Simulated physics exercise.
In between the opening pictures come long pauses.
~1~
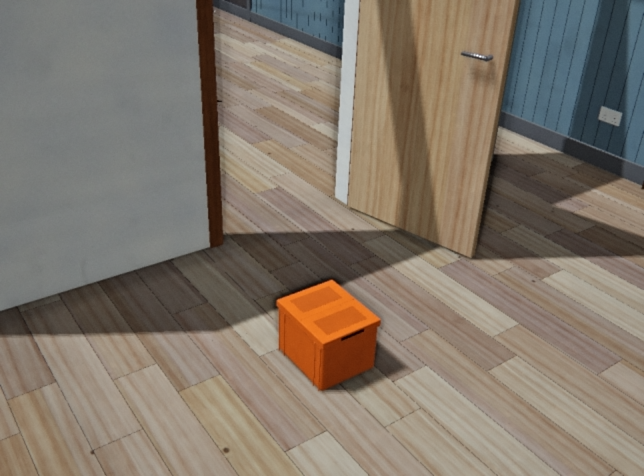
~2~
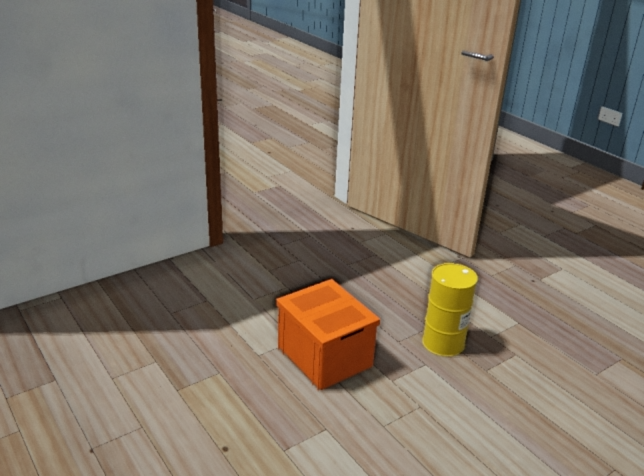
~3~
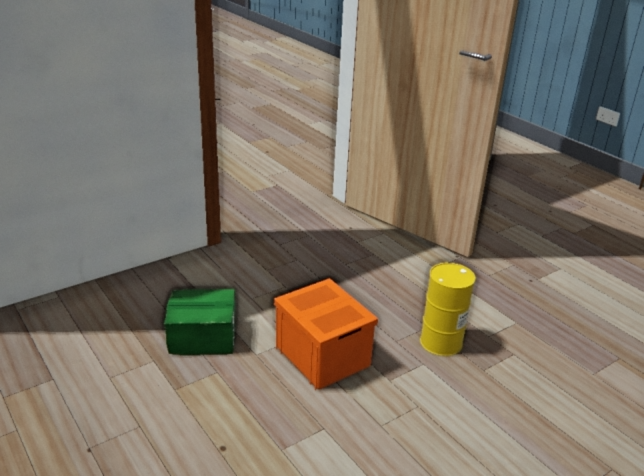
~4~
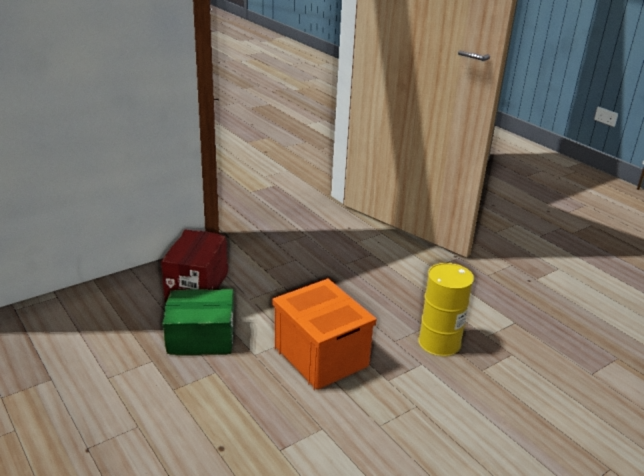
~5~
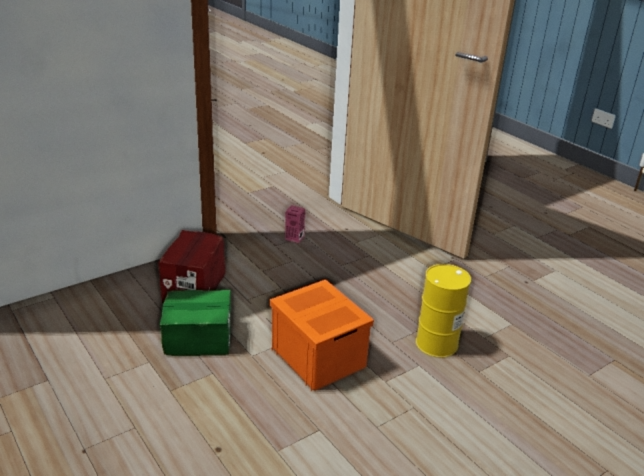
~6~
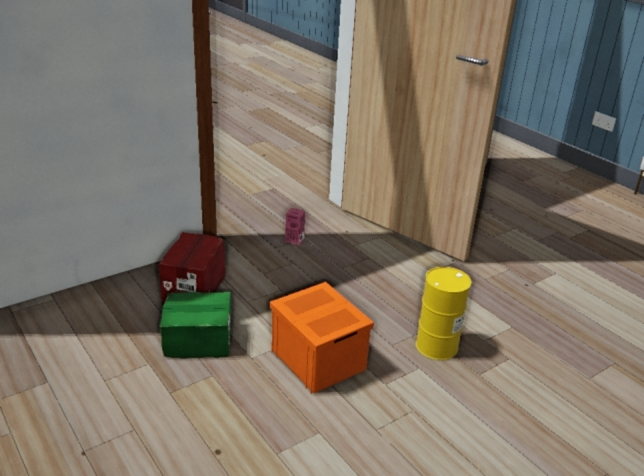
Wide open door standing still as orange tote is joined by yellow canister, green parcel, red parcel and small pink carton.
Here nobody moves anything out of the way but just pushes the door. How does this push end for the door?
When it's pushed, the door meets no obstruction on the way.
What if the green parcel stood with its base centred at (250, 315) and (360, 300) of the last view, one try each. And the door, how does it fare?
Well, on the first go it makes it all the way, and on the second it makes it all the way.
Then, 1.00 s later than the last frame, open by 75°.
Then, 2.00 s later than the last frame, open by 28°.
Then, 2.40 s later than the last frame, open by 10°; pink carton moved well along near (276, 218).
When it is over, open by 0°; moved from the start, pink carton; the other 4 as before. End places, in pixels of the last picture, pink carton near (265, 211).
